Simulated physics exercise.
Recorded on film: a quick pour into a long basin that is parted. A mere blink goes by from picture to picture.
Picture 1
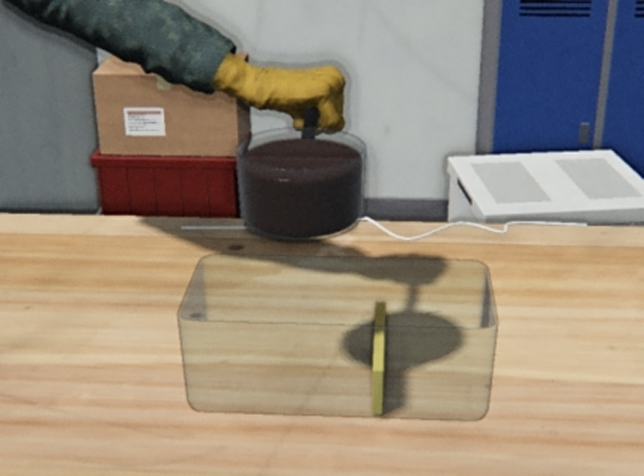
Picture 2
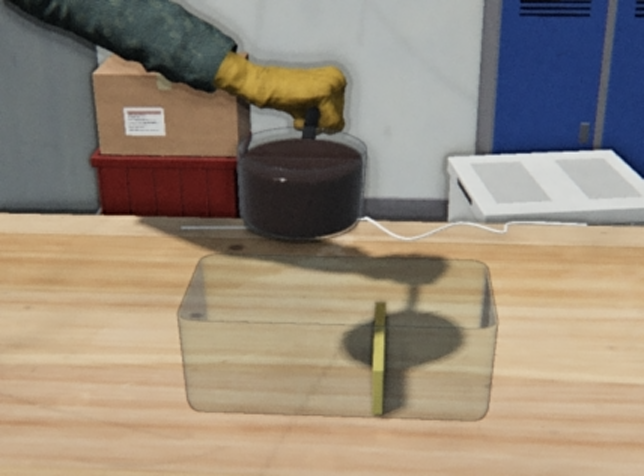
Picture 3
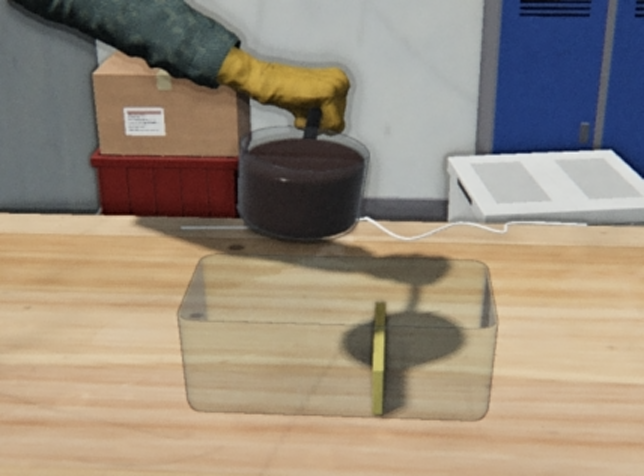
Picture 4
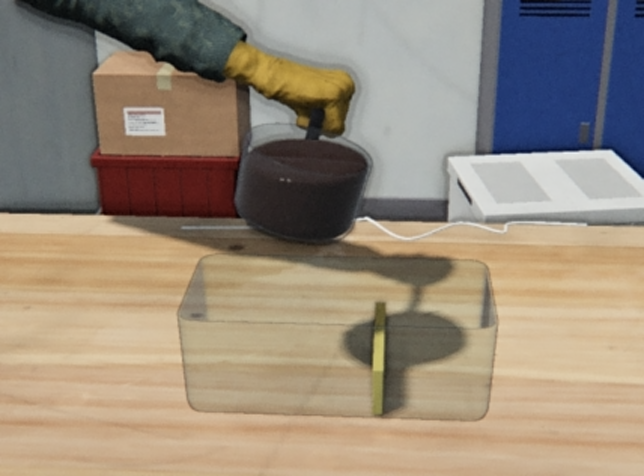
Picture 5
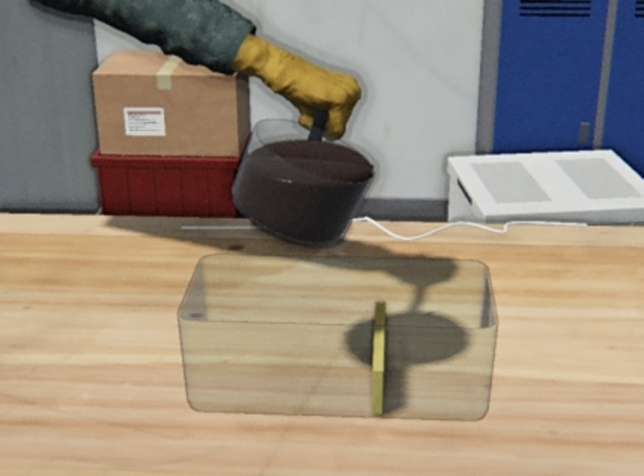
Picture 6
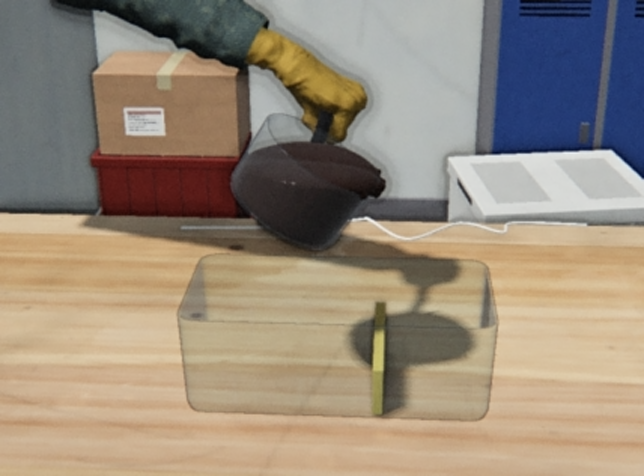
A yellow-gloved hand tilts a clear pot of dark liquid rightward above a divided basin.
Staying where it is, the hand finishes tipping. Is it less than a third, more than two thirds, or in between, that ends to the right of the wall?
The portion right of the wall will surpass two thirds.
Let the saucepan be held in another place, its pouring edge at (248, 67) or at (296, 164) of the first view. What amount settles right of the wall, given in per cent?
Start one gives some 5 %, start two some 5 %.
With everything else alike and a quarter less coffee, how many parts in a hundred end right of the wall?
The share comes to some 75 parts in a hundred.
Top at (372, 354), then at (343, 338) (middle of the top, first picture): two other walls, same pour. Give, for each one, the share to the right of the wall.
Try one about 75 %, try two about 90 %.
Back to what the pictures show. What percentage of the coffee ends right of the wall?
I'd estimate around 80 per cent.
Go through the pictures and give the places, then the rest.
Tilt 0°; pouring edge (365, 150); surface from (241, 156) to (363, 159); the long basin's rim runs from (190, 287) to (492, 294); the wall's top is at (379, 336), in the first picture.
Tilt 2°; pouring edge (366, 152); surface from (242, 155) to (364, 159), in the second picture.
Tilt 6°; pouring edge (368, 157); surface from (243, 154) to (366, 160), in the third picture.
Tilt 13°; pouring edge (371, 165); surface from (246, 155) to (369, 162), in the fourth picture.
Tilt 22°; pouring edge (373, 176); surface from (246, 160) to (374, 169); 1 per cent is over the edge, in the fifth picture.
Tilt 33°; pouring edge (373, 189); surface from (242, 161) to (375, 179); 4 per cent is over the edge, in the sixth picture.
A moment on, the saucepan is tipped on its side and 32 per cent is still to pour, 0 is left of the wall and 32 right of it.
Next, the saucepan is tipped right over and 6 per cent is still to pour, 10 is left of the wall and 72 right of it.
Then the saucepan is tipped right over and 0 per cent is still to pour, 18 is left of the wall and 78 right of it.
Later the saucepan is tipped right over and 0 per cent is still to pour, 20 is left of the wall and 78 right of it.
In the end 20 per cent lies left of the wall, 78 right of it and 3 outside.
